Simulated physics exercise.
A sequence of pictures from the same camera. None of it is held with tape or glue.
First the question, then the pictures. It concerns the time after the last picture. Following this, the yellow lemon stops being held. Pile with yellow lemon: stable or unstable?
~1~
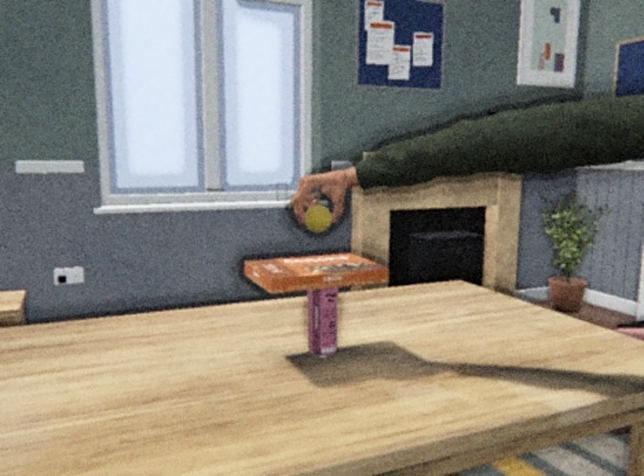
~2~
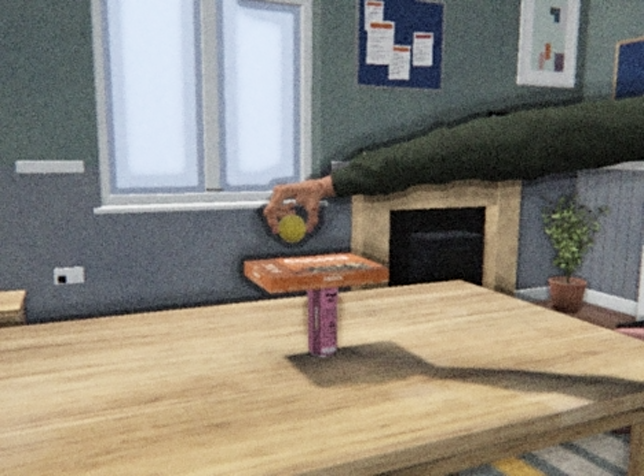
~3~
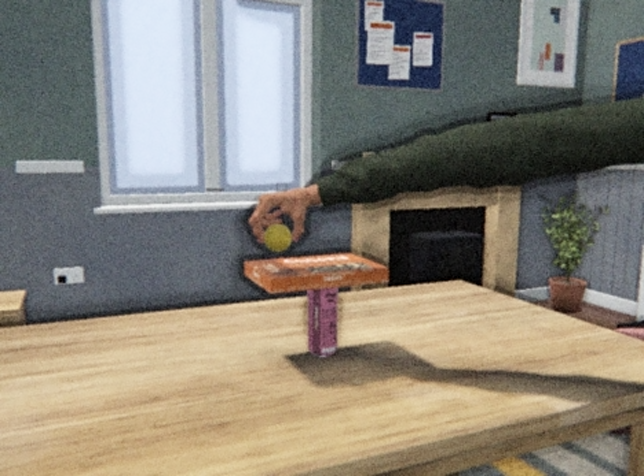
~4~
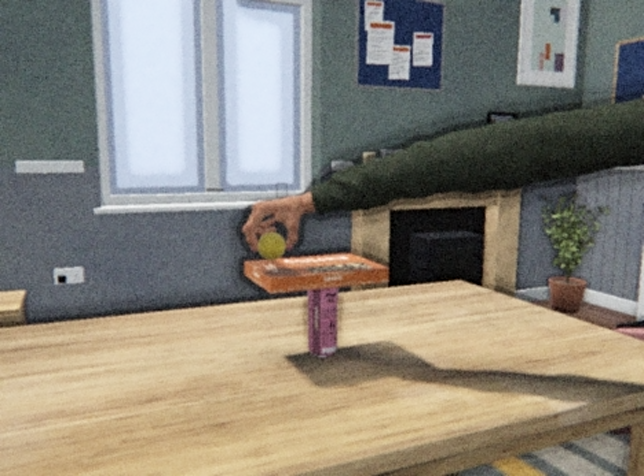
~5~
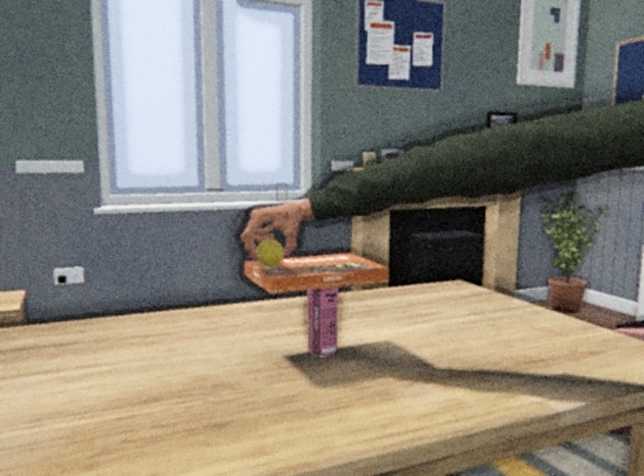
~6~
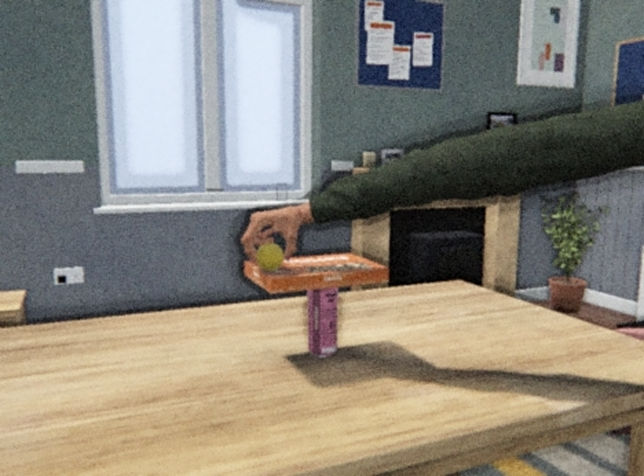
The stack does not stand firm.
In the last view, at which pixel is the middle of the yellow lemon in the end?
Around (261, 355).
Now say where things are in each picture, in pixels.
In the first frame, on its way; yellow lemon (318, 219); orange packet (315, 271).
In the second frame, on its way; yellow lemon (292, 228); orange packet (315, 271).
In the third frame, on its way; yellow lemon (278, 238); orange packet (315, 271).
In the fourth frame, on its way; yellow lemon (272, 246); orange packet (315, 271).
In the fifth frame, on its way; yellow lemon (270, 253); orange packet (315, 271).
In the sixth frame, set down, still held; yellow lemon (270, 257); orange packet (315, 271).
Then, 0.50 s after the last picture, yellow lemon now fallen; orange packet tipped 65° from how it was.
Then, 0.60 s after the last picture, orange packet now fallen.
Then, 0.90 s after the last picture, things are still on the move.
At rest, fallen, orange packet and yellow lemon; pink can in place. Seen from the same camera at the end, yellow lemon near (261, 355). The stack gives way.
